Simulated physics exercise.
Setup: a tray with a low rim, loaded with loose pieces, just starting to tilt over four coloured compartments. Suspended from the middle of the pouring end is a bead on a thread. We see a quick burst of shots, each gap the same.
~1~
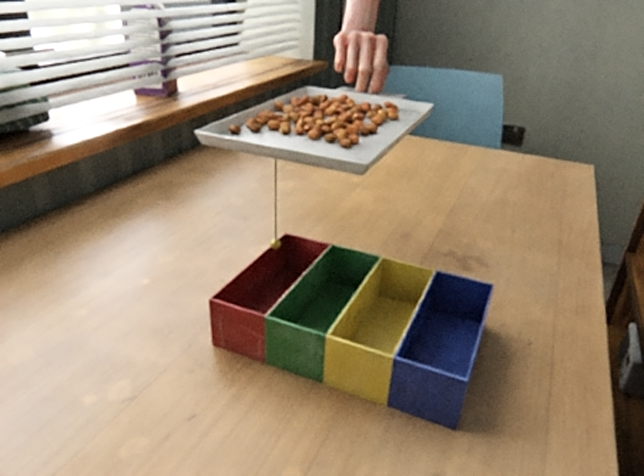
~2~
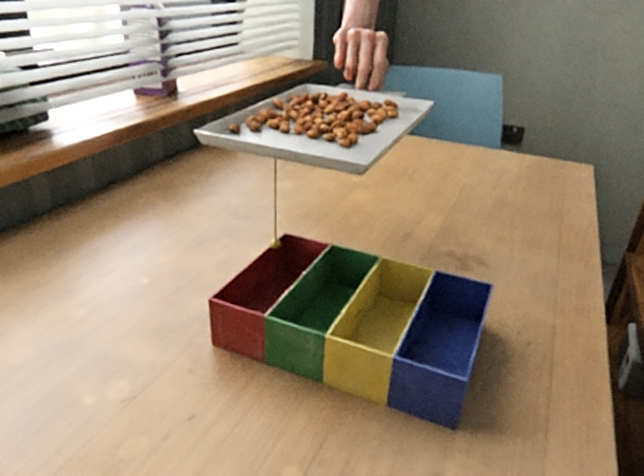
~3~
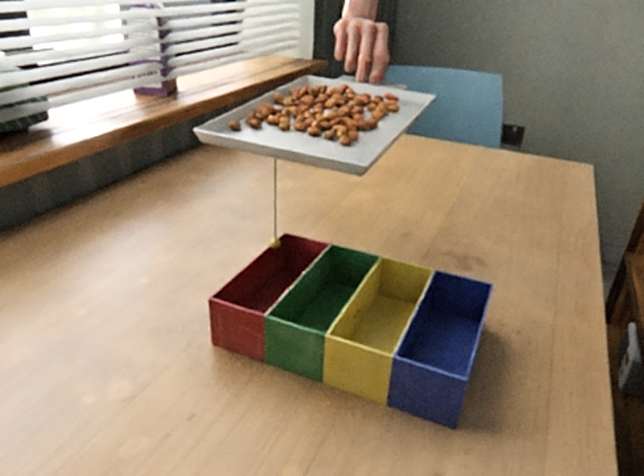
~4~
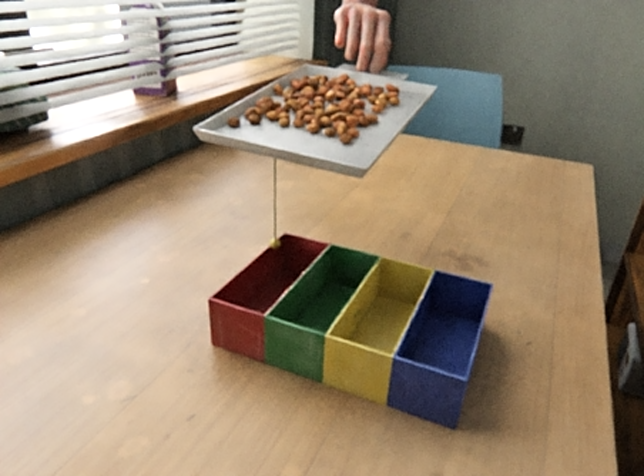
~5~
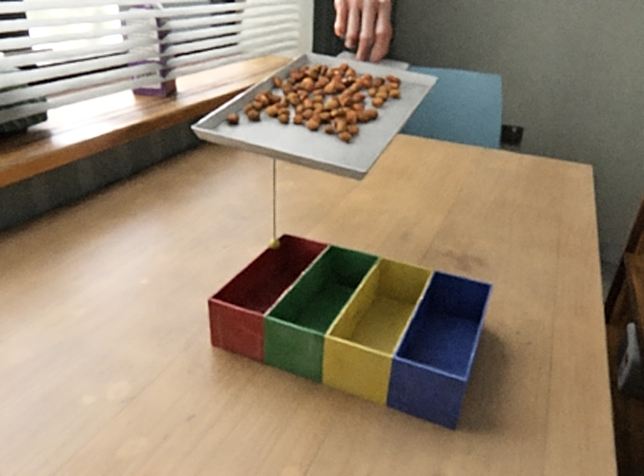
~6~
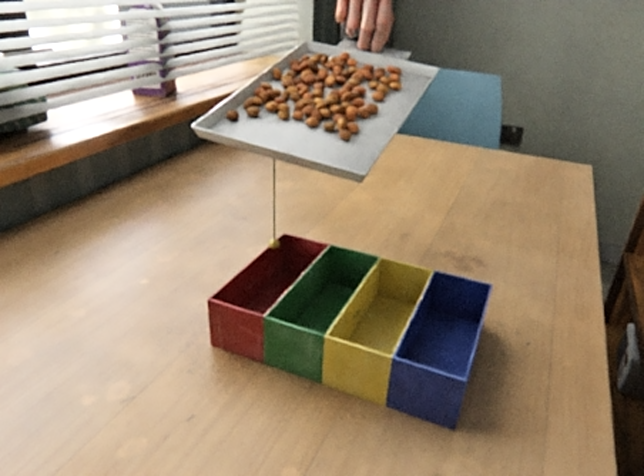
At the start, a hand holds the far end of a nearly level gray tray of small brown pieces above red, green, yellow and blue compartments, a bead hanging from it on a thread. The hand then raises the far end, slightly tilting the tray's near edge downward, lowest at its right corner.
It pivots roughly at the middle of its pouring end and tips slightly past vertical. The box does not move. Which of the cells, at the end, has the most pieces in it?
The green cell has the most pieces in it.
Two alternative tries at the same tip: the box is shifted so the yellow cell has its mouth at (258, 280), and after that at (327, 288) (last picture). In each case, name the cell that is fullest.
First try: The blue cell; second try: That yellow cell.
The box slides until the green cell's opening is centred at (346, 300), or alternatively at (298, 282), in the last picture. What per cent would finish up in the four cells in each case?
First case 90 in a hundred, second case 100 in a hundred.
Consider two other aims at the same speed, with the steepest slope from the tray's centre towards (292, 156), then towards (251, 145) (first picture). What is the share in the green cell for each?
So it's 30 percent with the first slope and 0 percent with the other.
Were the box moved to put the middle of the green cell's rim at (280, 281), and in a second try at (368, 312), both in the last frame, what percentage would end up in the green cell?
It comes to near 30 per cent the first time and near 30 per cent the second time.
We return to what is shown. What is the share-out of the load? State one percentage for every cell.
The red cell ends with 20 per cent, the green cell with 60 per cent, the yellow cell with 20 per cent and the blue cell with 0 per cent.
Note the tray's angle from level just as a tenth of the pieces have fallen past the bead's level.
My estimate is some 60 degrees.
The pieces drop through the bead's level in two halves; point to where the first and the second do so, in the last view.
Near (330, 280) to start, and near (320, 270) afterwards.
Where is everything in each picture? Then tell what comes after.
Corners of the pouring end at (201, 131) and (364, 161), level; middle of the load at (320, 115), bits of cat kibble; bead on its thread at (276, 244); red cell at (238, 326); green cell at (295, 345); yellow cell at (358, 366); blue cell at (426, 388), in the first picture.
Corners of the pouring end at (201, 130) and (363, 161), level; middle of the load at (319, 113), in the second picture.
Corners of the pouring end at (201, 129) and (363, 163), tipped barely, lowest at the right corner; middle of the load at (320, 108), in the third picture.
Corners of the pouring end at (200, 127) and (363, 165), tipped a little, lowest at the right corner; middle of the load at (320, 101), in the fourth picture.
Corners of the pouring end at (199, 126) and (362, 168), tipped a little, lowest at the right corner; middle of the load at (319, 94), in the fifth picture.
Corners of the pouring end at (198, 125) and (362, 170), tipped a little, lowest at the right corner; middle of the load at (319, 87); red cell at (236, 326); green cell at (294, 345); yellow cell at (356, 366); blue cell at (425, 389), in the sixth picture.
Soon, tray tipped steeply; most on the tray; about a quarter falling or outside the box.
A while on, tray tipped right over; about a quarter on the tray; about half in the green cell; about a quarter in the yellow cell; a small part in the red cell; a stray few falling or outside the box.
Towards the end, tray tipped past a quarter turn; about two thirds in the green cell; about a quarter in the yellow cell; about a quarter in the red cell; a stray few falling or outside the box.
Finally, tray tipped past a quarter turn; about two thirds in the green cell; about a quarter in the yellow cell; about a quarter in the red cell; none in the blue cell; a stray few outside the box.
